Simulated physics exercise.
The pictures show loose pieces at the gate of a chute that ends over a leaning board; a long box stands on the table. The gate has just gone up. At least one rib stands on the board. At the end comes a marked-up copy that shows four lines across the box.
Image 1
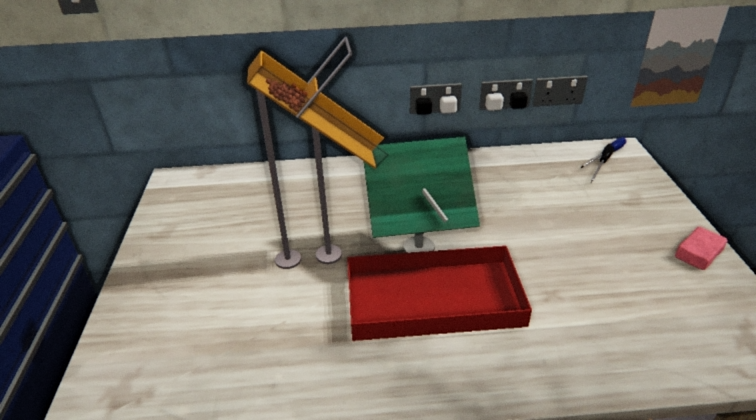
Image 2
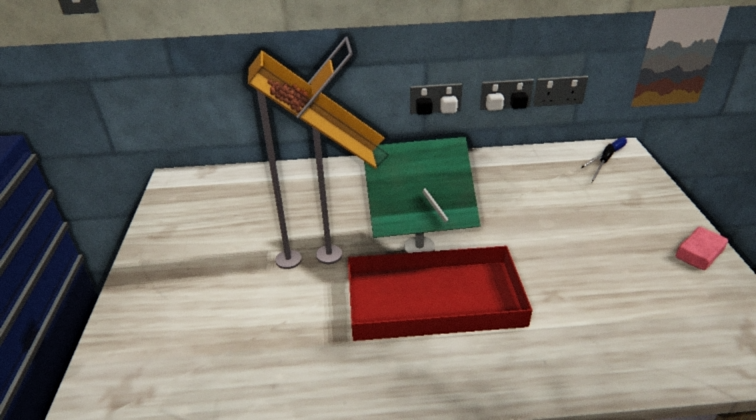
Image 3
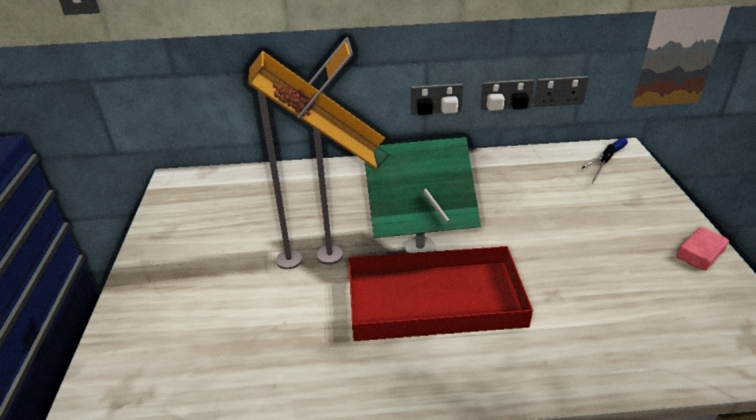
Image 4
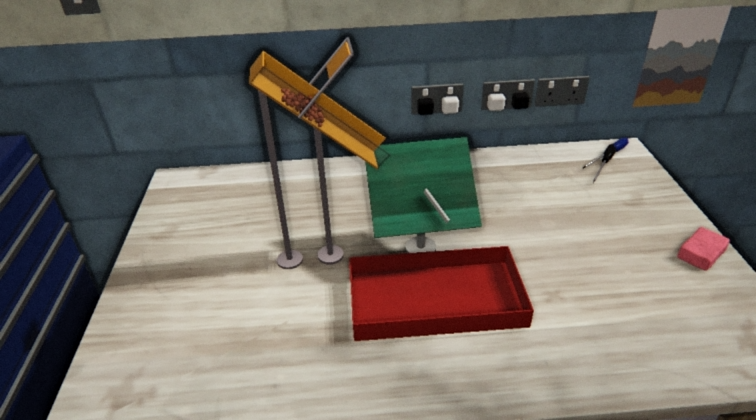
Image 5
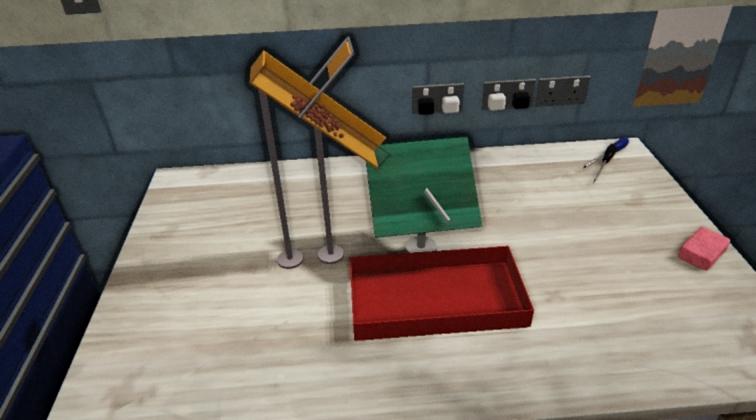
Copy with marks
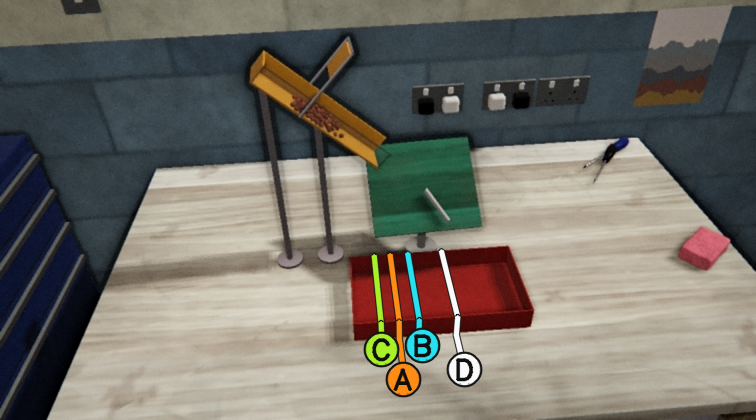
Orange chute on two stands with its gate raised, small reddish-brown pellets sliding partway down it above a tilted green board and an empty red box.
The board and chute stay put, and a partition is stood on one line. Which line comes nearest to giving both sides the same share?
The answer is line D.
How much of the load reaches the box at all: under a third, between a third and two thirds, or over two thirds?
Over two thirds.
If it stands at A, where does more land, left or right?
Right.
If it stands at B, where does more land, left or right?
The right side.
On the marked copy, line A crosses the front rim at (399, 320); line B crosses the front rim at (419, 319); line C crosses the front rim at (381, 322); line D crosses the front rim at (457, 316).
With A, of what is caught, none on the left of the divider, all on the right.
With B, of what is caught, a stray few on the left of the divider, nearly all on the right.
With C, of what is caught, none on the left of the divider, all on the right.
With D, of what is caught, about half on the left of the divider, about half on the right.
